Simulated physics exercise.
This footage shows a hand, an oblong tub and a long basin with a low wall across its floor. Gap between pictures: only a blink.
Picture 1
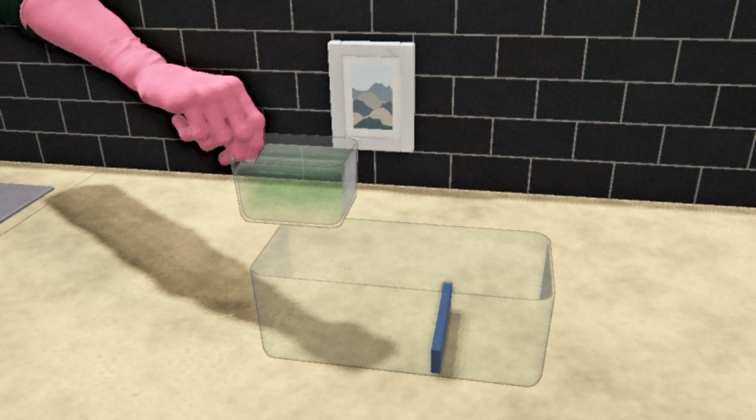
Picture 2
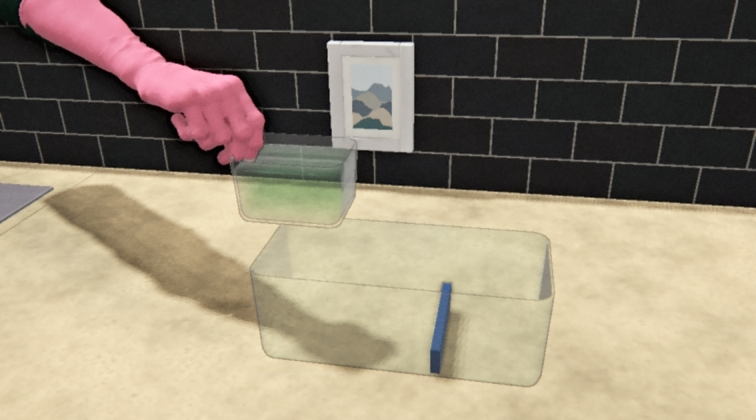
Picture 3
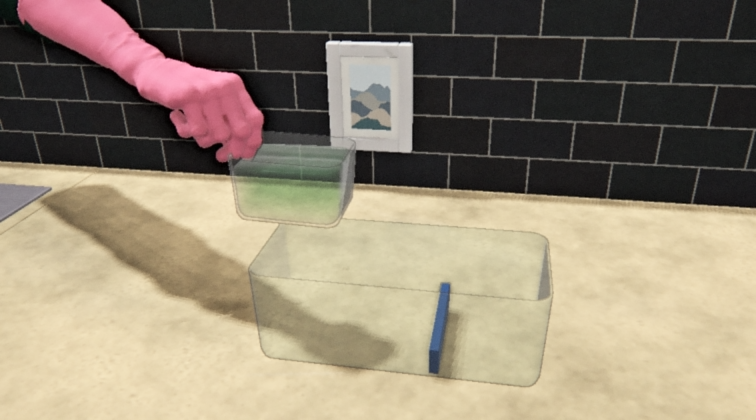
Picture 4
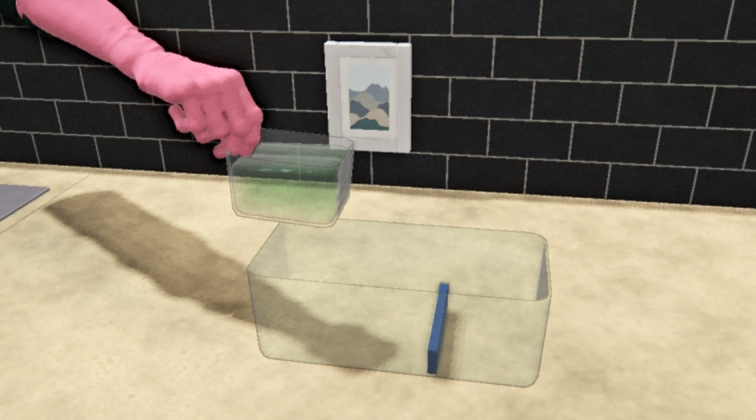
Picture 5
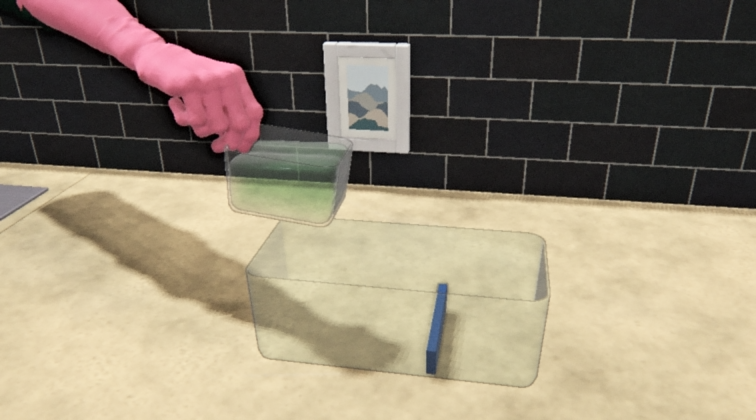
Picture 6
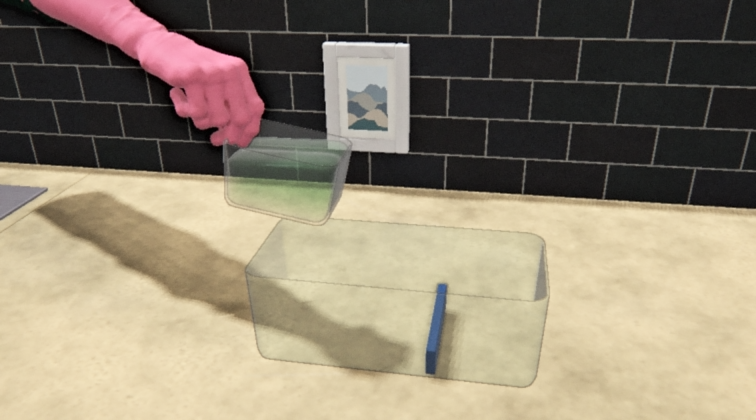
A pink-gloved hand held a small clear tub of green liquid above a long, clear basin with a low blue wall inside, then slowly tilted the tub slightly to the right.
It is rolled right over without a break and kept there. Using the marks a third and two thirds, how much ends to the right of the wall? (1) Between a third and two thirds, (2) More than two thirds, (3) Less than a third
Option 1: Between a third and two thirds.
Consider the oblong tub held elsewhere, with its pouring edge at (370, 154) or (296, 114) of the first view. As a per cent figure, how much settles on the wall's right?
About 70 per cent, then about 10 per cent.
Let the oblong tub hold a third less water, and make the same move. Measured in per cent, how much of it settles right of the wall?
35 per cent or so.
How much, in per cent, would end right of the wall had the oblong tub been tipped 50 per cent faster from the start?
Roughly 60 per cent ends up there.
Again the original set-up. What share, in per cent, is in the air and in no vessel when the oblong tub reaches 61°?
It's about 30 per cent.
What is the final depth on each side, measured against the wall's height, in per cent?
I get 30 % for the left and 70 % for the right.
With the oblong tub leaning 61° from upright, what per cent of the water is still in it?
Close to 65 parts in a hundred remain.
A moment on, the oblong tub is tipped part way and 67 per cent is still to pour, 5 is left of the wall and 0 right of it.
Next, the oblong tub is tipped on its side and 15 per cent is still to pour, 17 is left of the wall and 44 right of it.
Then the oblong tub is tipped on its side and 3 per cent is still to pour, 33 is left of the wall and 59 right of it.
Later the oblong tub is tipped on its side and 1 per cent is still to pour, 38 is left of the wall and 59 right of it.
In the end 40 per cent lies left of the wall, 59 right of it and 1 outside.
